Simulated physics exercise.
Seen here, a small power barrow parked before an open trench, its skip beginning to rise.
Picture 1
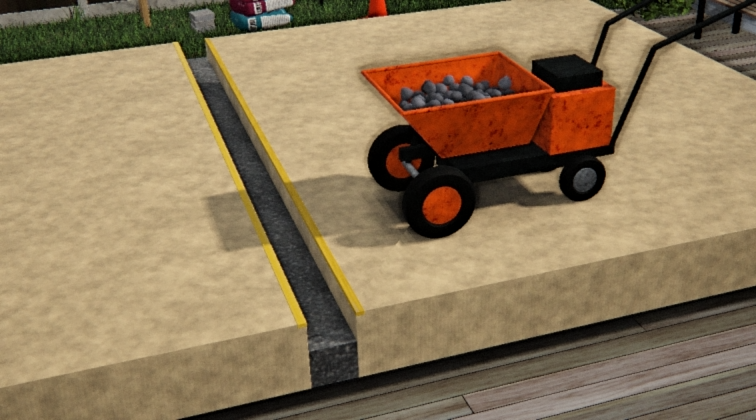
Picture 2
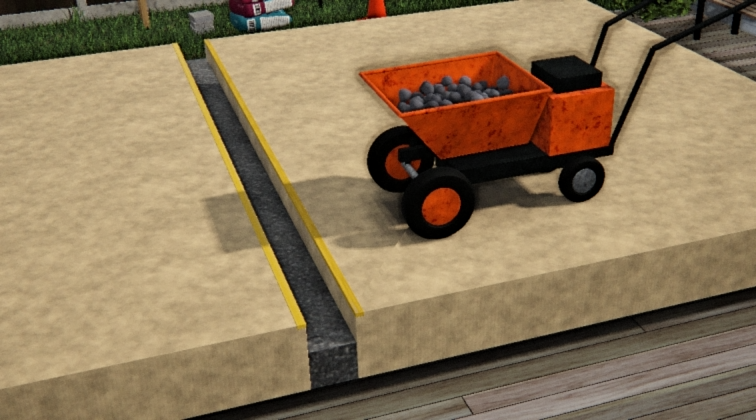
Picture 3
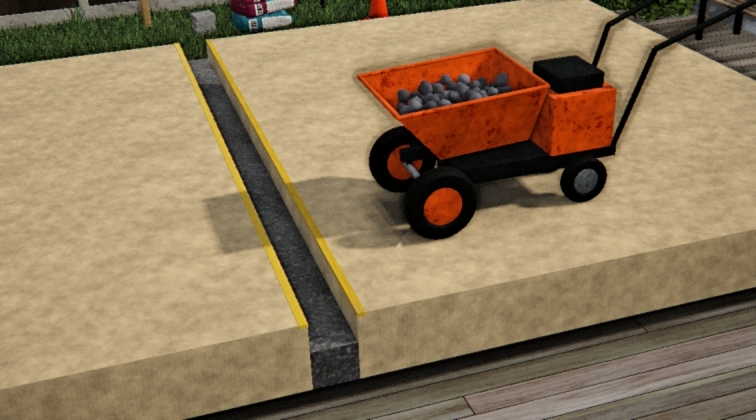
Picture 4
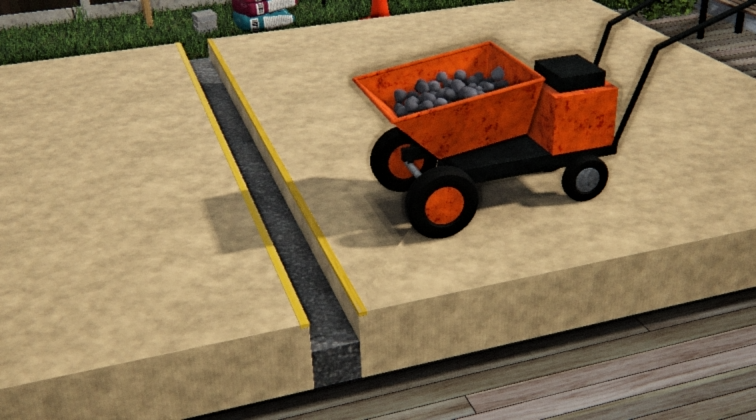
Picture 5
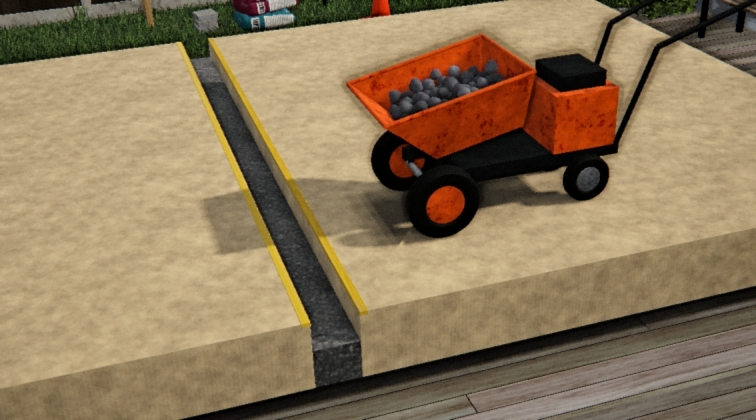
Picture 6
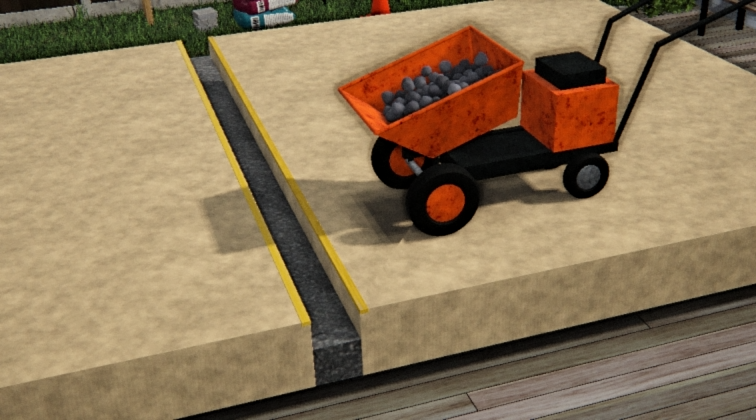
An orange power barrow loaded with grey cobbles slowly tilts its skip toward a narrow trench.
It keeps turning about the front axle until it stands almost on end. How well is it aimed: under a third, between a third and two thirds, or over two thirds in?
In the trench: Over two thirds.
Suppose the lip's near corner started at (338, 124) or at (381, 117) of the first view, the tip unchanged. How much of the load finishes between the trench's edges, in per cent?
Near 0 % and 70 %.
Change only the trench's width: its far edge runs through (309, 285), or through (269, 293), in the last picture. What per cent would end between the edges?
Near 50 % and 100 %.
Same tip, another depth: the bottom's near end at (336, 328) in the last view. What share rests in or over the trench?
Roughly 60 in a hundred.
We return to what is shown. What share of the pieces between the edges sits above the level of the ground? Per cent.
It comes to 25 per cent or so.
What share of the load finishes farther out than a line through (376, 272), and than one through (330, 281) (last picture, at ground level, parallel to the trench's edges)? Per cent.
First some 100, then 70 per cent.
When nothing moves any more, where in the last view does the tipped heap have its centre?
Around (295, 242).
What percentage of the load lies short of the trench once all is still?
Roughly 5 in a hundred.
Shortly afterwards, skip tipped steeply; the whole lot in the skip.
Next, skip tipped right over; the bulk in the skip; only a few short of the trench; near a quarter in or heaped over the trench; only a few falling.
Some moments later, skip tipped right over; a little in the skip; a little short of the trench; the bulk in or heaped over the trench; a little beyond it.
In the end, skip tipped right over; a little in the skip; a little short of the trench; the bulk in or heaped over the trench; a little beyond it.
